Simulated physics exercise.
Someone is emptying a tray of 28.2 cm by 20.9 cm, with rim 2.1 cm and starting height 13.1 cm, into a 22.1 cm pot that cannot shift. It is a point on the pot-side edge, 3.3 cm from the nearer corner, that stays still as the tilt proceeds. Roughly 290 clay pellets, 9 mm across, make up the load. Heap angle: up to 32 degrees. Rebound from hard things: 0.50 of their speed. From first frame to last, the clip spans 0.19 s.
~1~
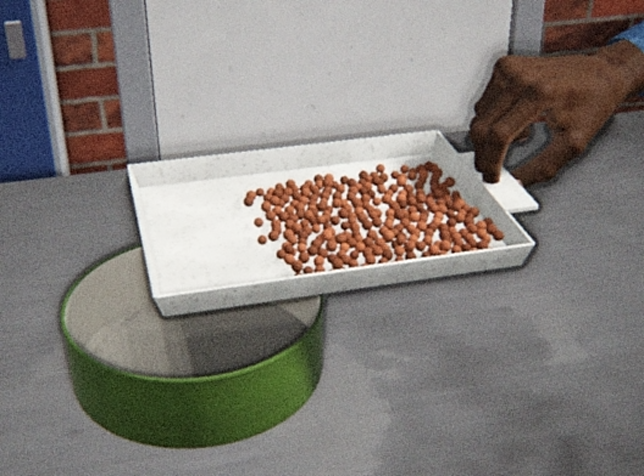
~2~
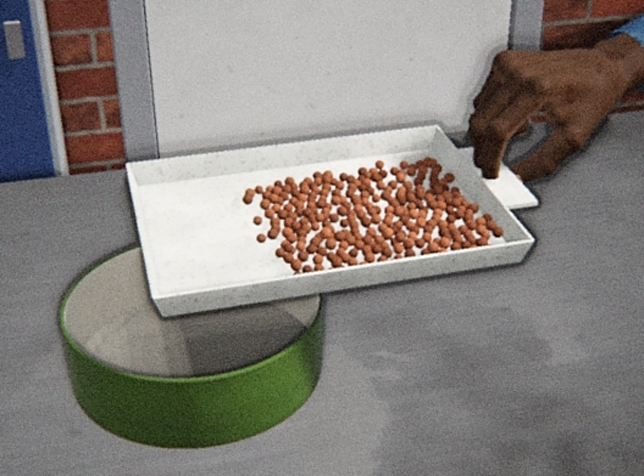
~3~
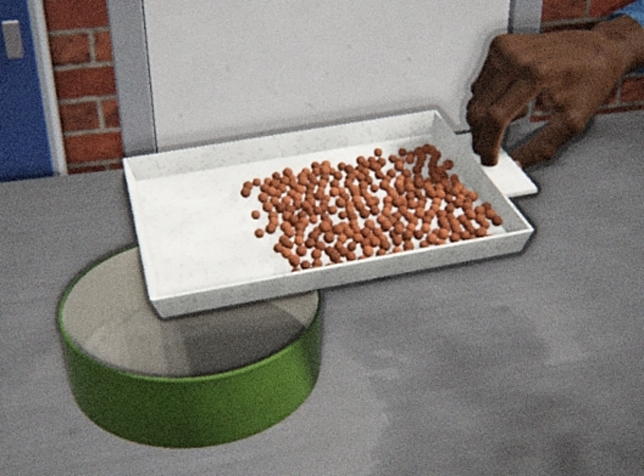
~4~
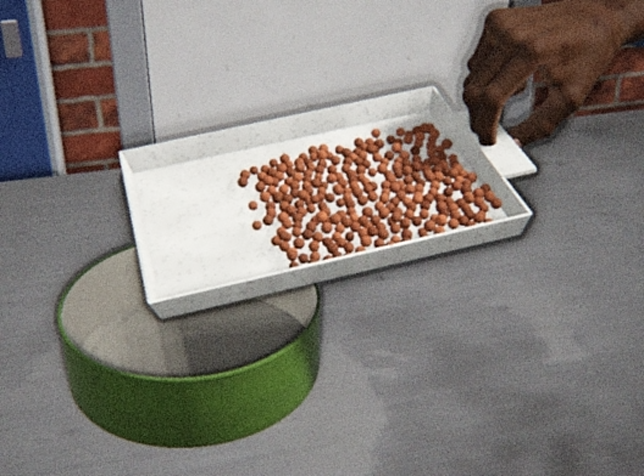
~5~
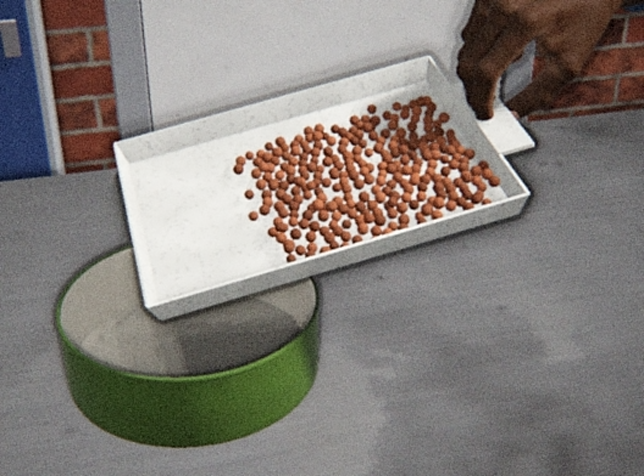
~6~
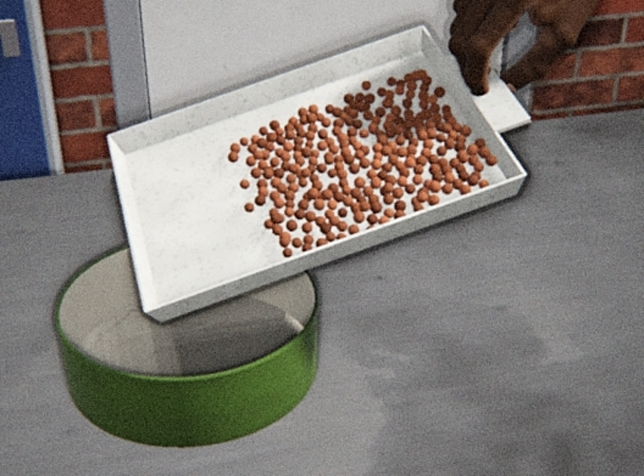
A hand raises the right end of a white tray of brown pellets, tilting it left.
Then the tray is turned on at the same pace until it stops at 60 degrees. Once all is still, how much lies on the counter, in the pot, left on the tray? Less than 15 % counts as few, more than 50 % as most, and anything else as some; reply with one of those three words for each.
Here it is: Counter: Most, pot: Few, left on the tray: Some.
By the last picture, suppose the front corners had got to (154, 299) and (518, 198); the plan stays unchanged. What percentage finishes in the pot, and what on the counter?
Pot 0 % / counter 45 %.
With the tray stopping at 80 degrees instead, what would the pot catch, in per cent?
Roughly 0 percent.
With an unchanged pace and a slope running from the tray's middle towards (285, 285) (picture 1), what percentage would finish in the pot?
Estimate: Near 0 per cent.
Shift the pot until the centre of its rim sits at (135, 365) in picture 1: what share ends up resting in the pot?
I'd put it at around 60 per cent.
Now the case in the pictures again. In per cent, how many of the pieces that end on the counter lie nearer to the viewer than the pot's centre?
Near 100 in a hundred.
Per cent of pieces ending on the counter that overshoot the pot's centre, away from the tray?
It comes to near 100 percent.
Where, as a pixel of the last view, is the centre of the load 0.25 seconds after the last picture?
Expected load position: Near (274, 148).
Then, 0.15 s after the last picture, tilt 41 degrees; the tray holds 100 %, the pot 0 %.
Then, 0.25 s after the last picture, tilt 55 degrees; the tray holds 100 %, the pot 0 %.
Then, 0.49 s after the last picture, tilt 60 degrees; the tray holds 60 %, the pot 0 %.
In the end, counter 65 %, pot 0 %, tray 35 %.
